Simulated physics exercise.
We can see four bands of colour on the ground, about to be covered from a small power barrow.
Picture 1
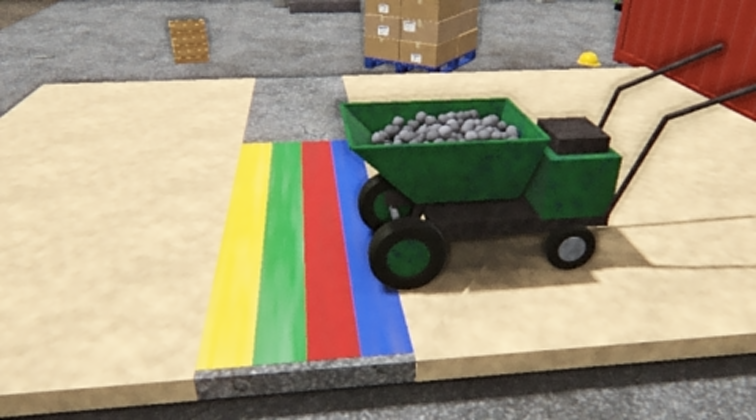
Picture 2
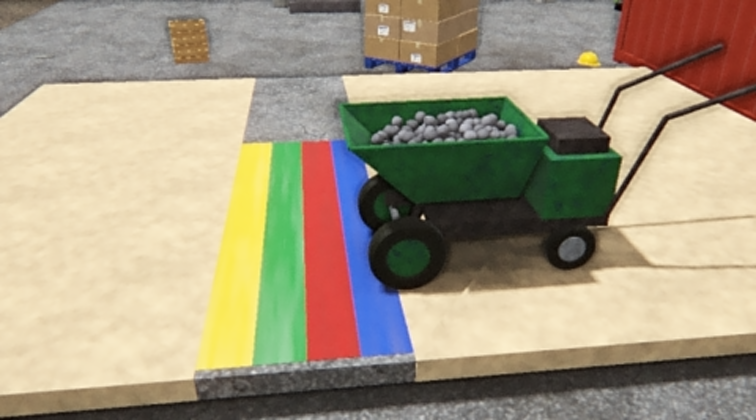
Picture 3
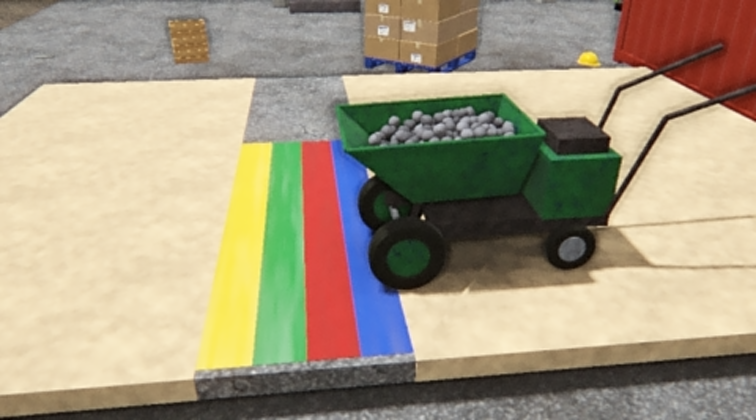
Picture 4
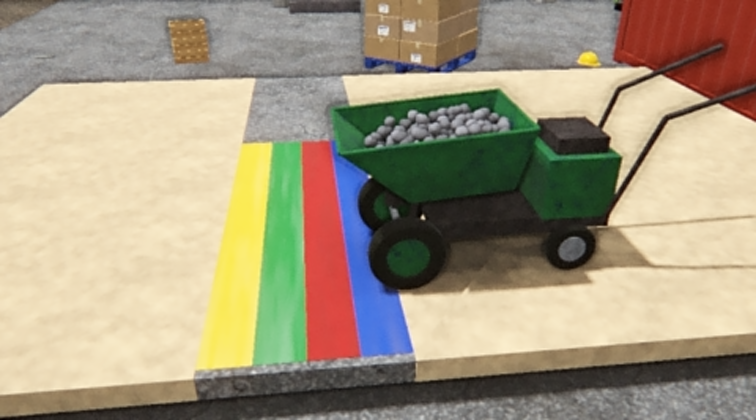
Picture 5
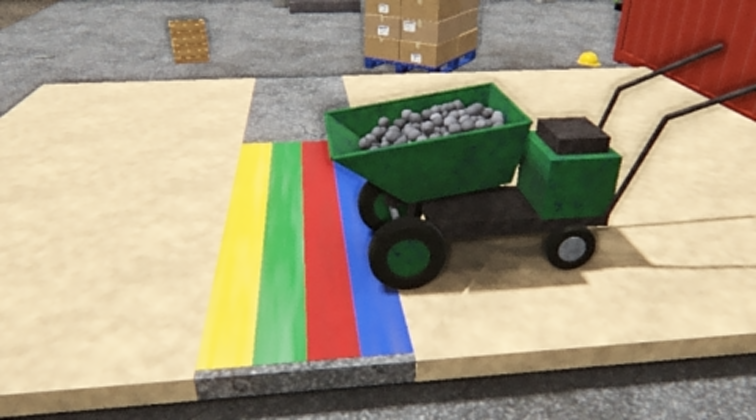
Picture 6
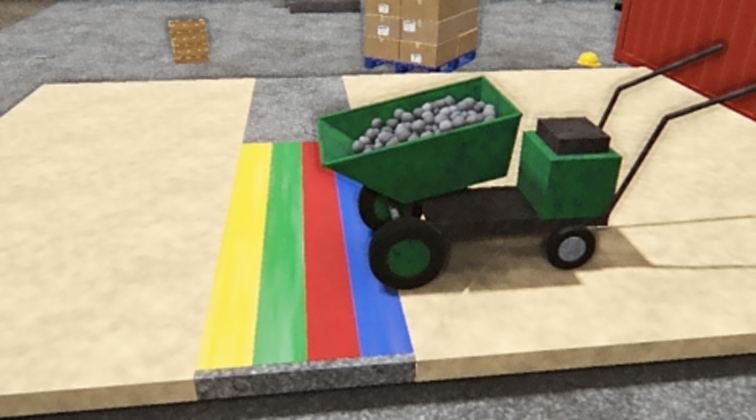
A green barrow's skip full of grey cobbles tilts slightly to the left beside coloured strips.
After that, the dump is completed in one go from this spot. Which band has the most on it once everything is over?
Yellow.
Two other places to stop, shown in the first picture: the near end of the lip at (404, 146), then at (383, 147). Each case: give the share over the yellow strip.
That works out to 20 per cent for the first position and 30 per cent for the second.
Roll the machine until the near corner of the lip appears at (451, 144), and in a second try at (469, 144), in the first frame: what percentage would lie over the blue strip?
In turn 10 and 20 in a hundred.
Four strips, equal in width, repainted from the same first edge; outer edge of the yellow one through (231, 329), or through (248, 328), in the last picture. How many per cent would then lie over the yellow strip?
The first gives around 30 per cent, the second around 20 per cent.
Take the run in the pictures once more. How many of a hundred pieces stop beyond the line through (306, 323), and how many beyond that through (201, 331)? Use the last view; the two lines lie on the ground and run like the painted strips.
In order: Near 80 %, then 30 %.
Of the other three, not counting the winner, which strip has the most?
Second: The strip in green.
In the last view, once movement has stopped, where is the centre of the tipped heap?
Close to (226, 266), more or less.
Soon after the last picture, skip tipped well over; all in the skip.
A little later, skip tipped steeply; most in the skip; a small part over the green strip; a small part over the yellow strip; a stray few falling.
Later still, skip tipped right over; about a quarter in the skip; a small part over the green strip; about a third over the yellow strip; about a quarter off the paint.
At rest, skip tipped right over; about a quarter in the skip; none over the blue strip; none over the red strip; a small part over the green strip; about a third over the yellow strip; about a quarter off the paint.
